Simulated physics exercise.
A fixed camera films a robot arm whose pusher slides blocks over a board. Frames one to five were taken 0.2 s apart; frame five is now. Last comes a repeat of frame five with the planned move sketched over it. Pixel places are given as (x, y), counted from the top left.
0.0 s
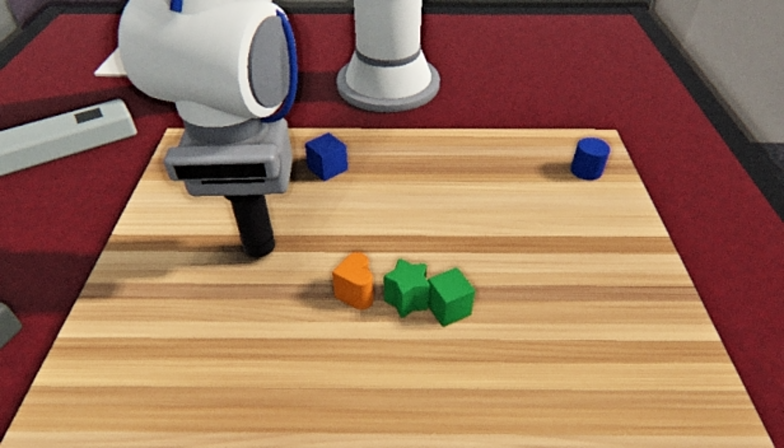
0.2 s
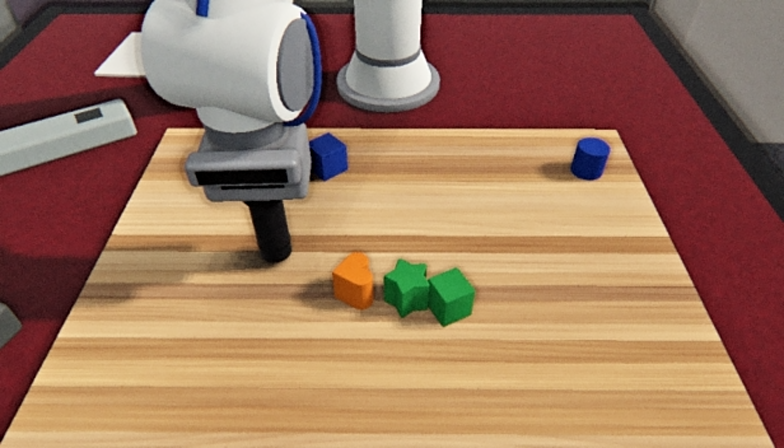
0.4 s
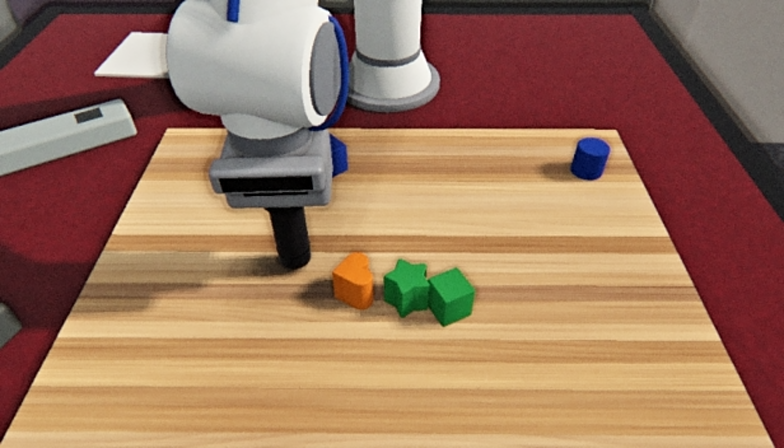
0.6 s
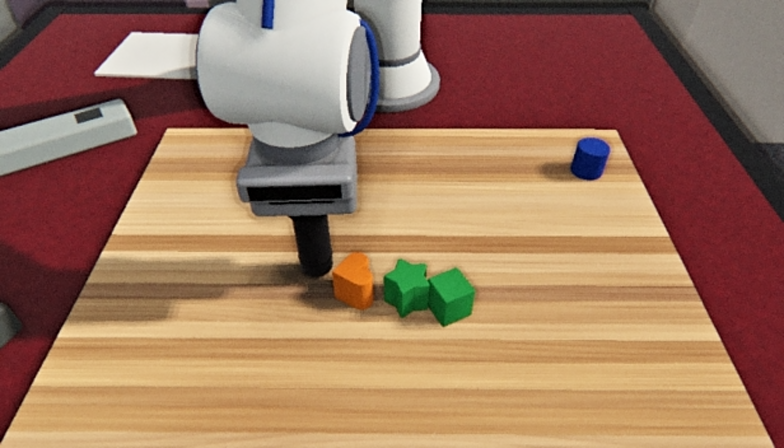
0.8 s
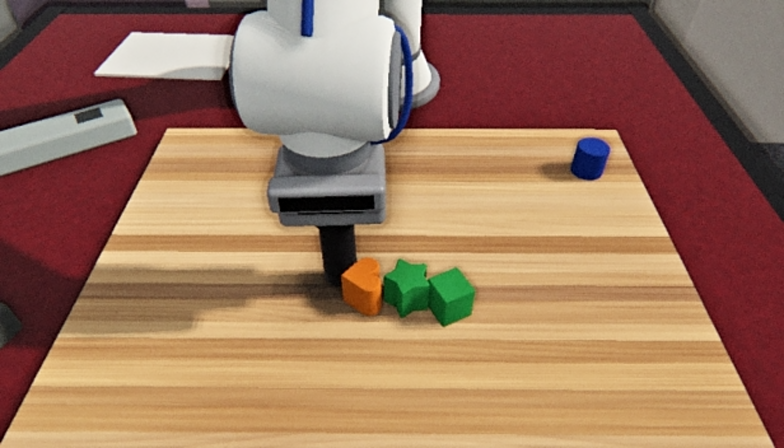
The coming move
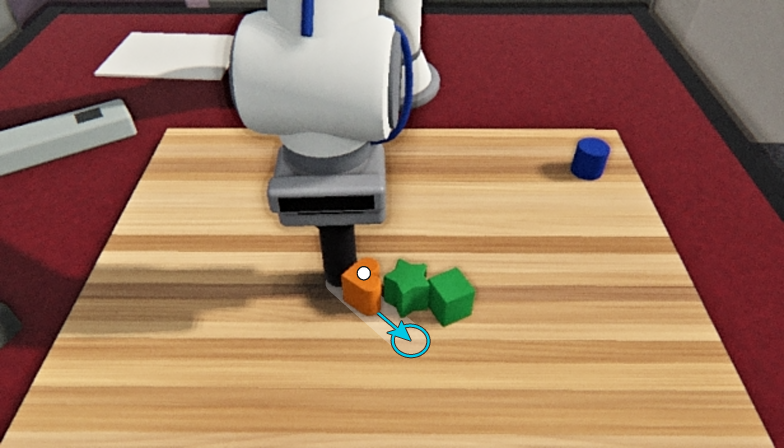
A white and grey robot arm with a black rod pointing down works over a striped wooden board on a red surface, seen from a fixed, raised view. An orange block, a green star and a green cube sit in a row near the middle, with a blue cube and blue cylinder behind. The arm glides right and slightly nearer, hiding the blue cube, and its rod nudges the orange block slightly right.
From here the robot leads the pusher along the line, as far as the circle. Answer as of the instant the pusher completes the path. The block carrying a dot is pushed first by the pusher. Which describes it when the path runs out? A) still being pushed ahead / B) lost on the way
Correct choice: A.
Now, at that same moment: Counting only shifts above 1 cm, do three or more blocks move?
My answer is yes.
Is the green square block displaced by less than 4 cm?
Going by the path, yes.
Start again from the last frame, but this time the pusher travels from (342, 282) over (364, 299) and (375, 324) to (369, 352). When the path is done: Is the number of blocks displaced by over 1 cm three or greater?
That would be a yes.
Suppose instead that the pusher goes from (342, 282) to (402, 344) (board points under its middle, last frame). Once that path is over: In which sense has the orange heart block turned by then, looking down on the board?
It spins against the clock.
Drawn move, straight from (342, 282) to (411, 340); the dot is on the orange heart block.
The first path, step by step. Halfway along, pusher at (375, 304); orange heart block at (401, 304); green star block at (429, 282), turned 65° anticlockwise; green square block at (468, 281), turned 30° clockwise.
At the end, pusher at (411, 334); orange heart block at (448, 329), turned 35° anticlockwise; green star block at (448, 292), turned 100° anticlockwise; green square block at (480, 276).
